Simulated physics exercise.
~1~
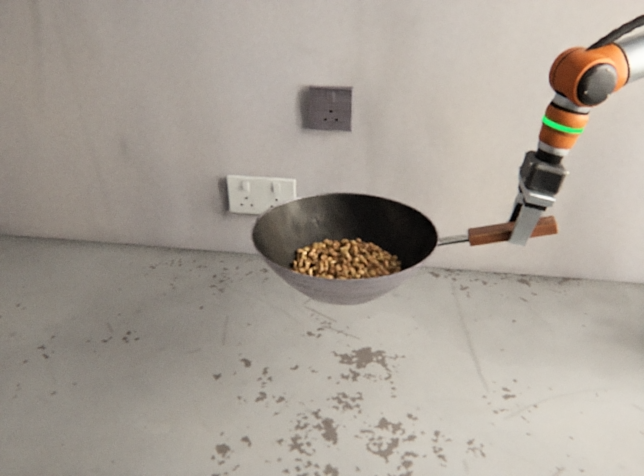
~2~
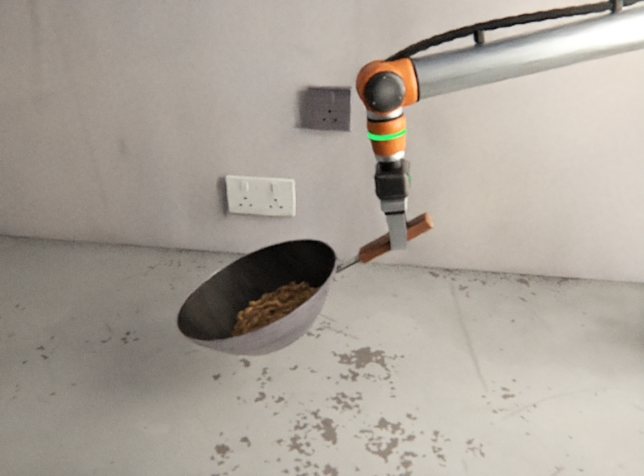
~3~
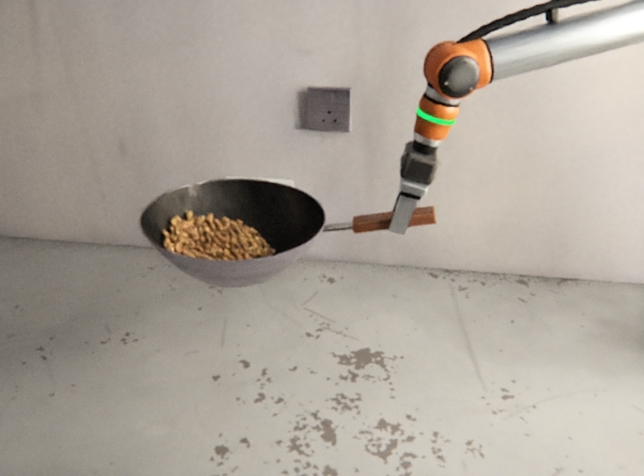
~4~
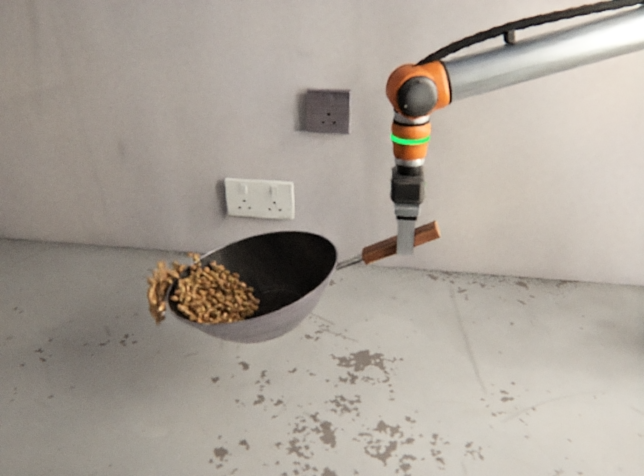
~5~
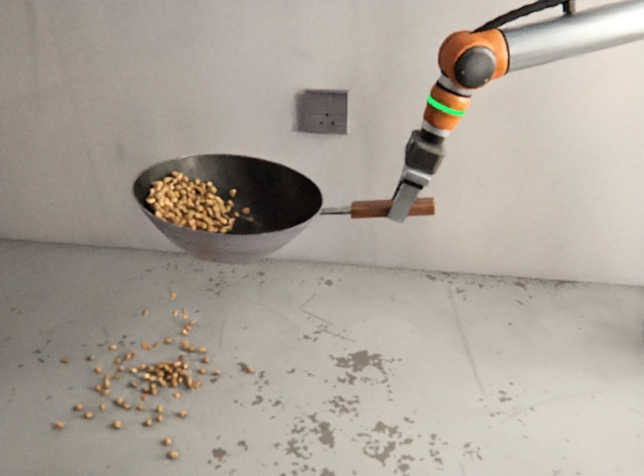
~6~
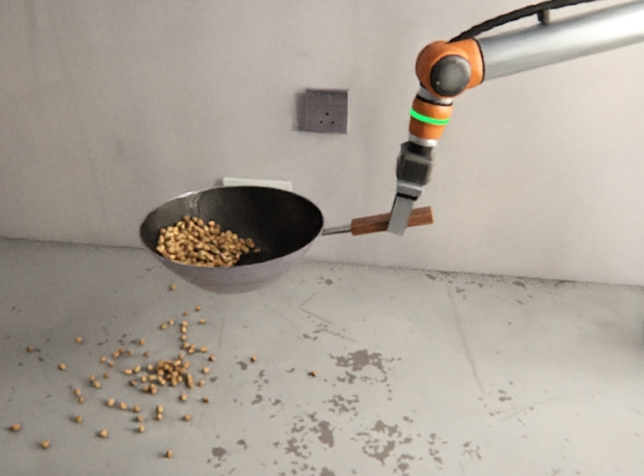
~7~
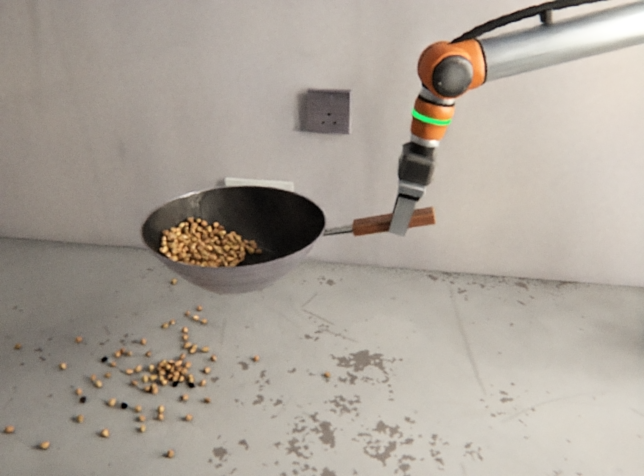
The footage shows an orange and grey robotic arm holding a dark wok of dried beans by its wooden handle, moving it left and tilting it repeatedly until some beans spill over the left rim. The wok finally rests level, most beans inside and others scattered below.
